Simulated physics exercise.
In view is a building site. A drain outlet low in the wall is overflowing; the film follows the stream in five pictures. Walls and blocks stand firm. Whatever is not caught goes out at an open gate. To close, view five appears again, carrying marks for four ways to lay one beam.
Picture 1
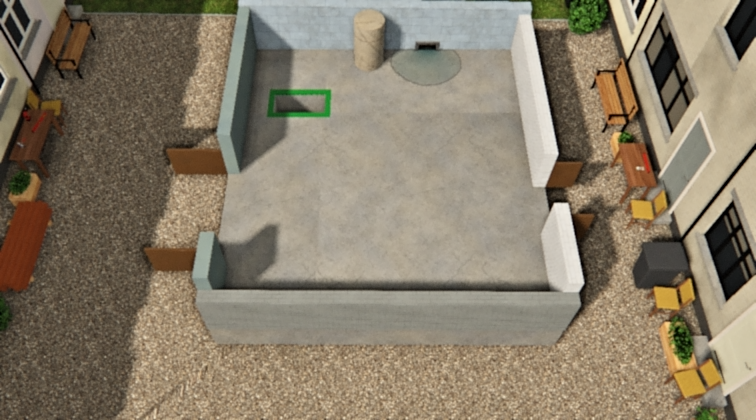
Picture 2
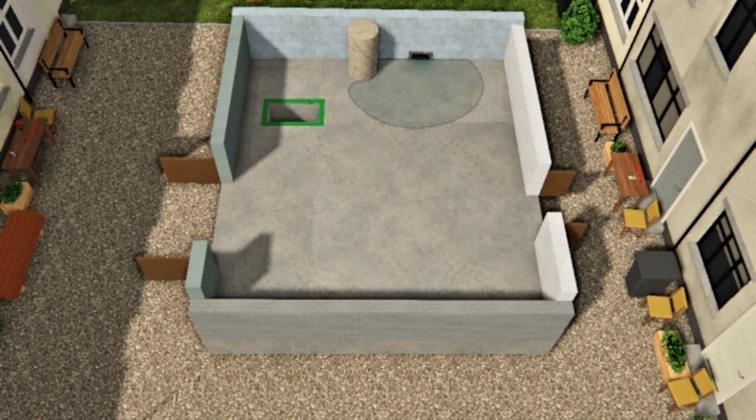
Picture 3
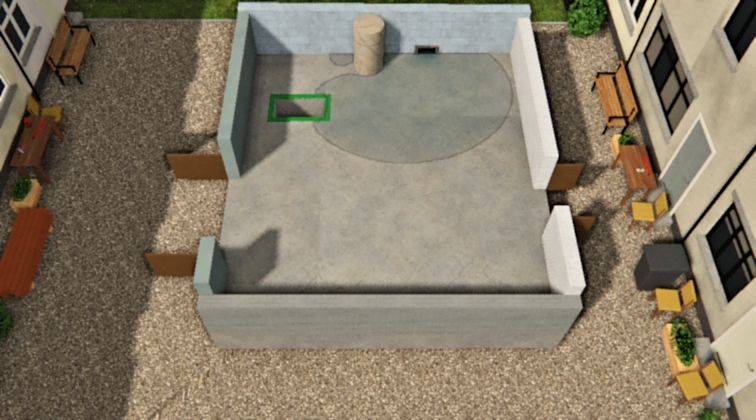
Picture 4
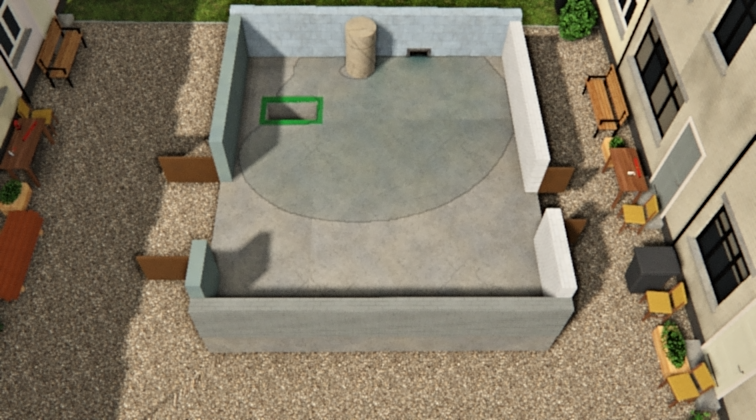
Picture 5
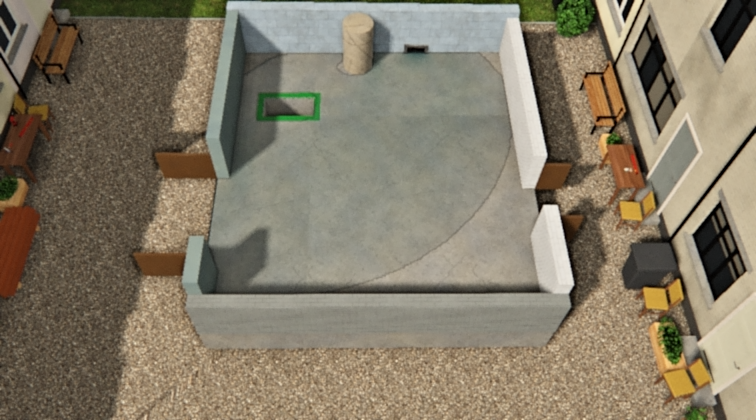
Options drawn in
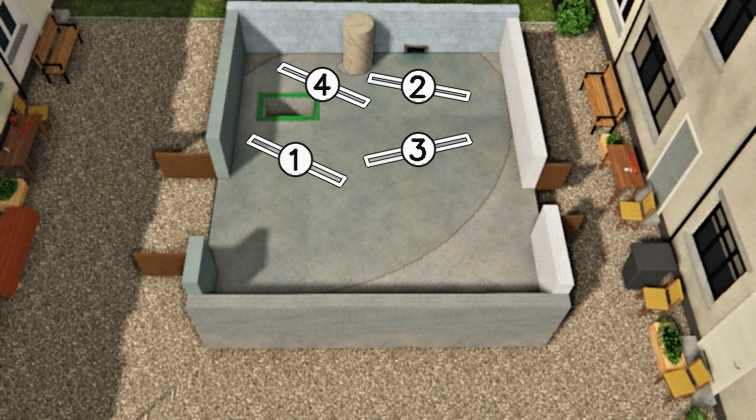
Water spread out from a small opening in the back wall of a walled yard, starting as a little puddle, then slid around a round pillar, over a green-framed hole and across most of the floor.
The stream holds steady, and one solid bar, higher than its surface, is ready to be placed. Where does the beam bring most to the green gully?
Position 1.
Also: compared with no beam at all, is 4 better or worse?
It is worse.
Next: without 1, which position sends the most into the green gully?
The answer is 3.
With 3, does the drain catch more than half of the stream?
No.
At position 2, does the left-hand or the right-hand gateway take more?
More leaves on the left.
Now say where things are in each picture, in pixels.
In the first frame, outfall at (427, 46); green gully at (300, 103); open gate at (234, 219); open gate at (537, 210); 4 % of the ground under water, visible out to (403, 76); green gully still dry.
In the second frame, 13 % of the ground under water, visible out to (404, 124); green gully still dry.
In the third frame, 27 % of the ground under water, visible out to (362, 154); green gully still dry.
In the fourth frame, 48 % of the ground under water, visible out to (260, 189); green gully taking water.
In the fifth frame, 71 % of the ground under water, visible out to (217, 281); green gully taking water.
In white, 1 from (251, 139) to (342, 181); 2 from (370, 77) to (467, 96); 3 from (366, 161) to (468, 138); 4 from (281, 67) to (366, 103).
With 1, about 44 % of the stream goes into the green gully, about 56 % out by the gates.
With 2, about 14 % of the stream goes into the green gully, about 85 % out by the gates.
With 3, about 33 % of the stream goes into the green gully, about 67 % out by the gates.
With 4, about 11 % of the stream goes into the green gully, about 89 % out by the gates.
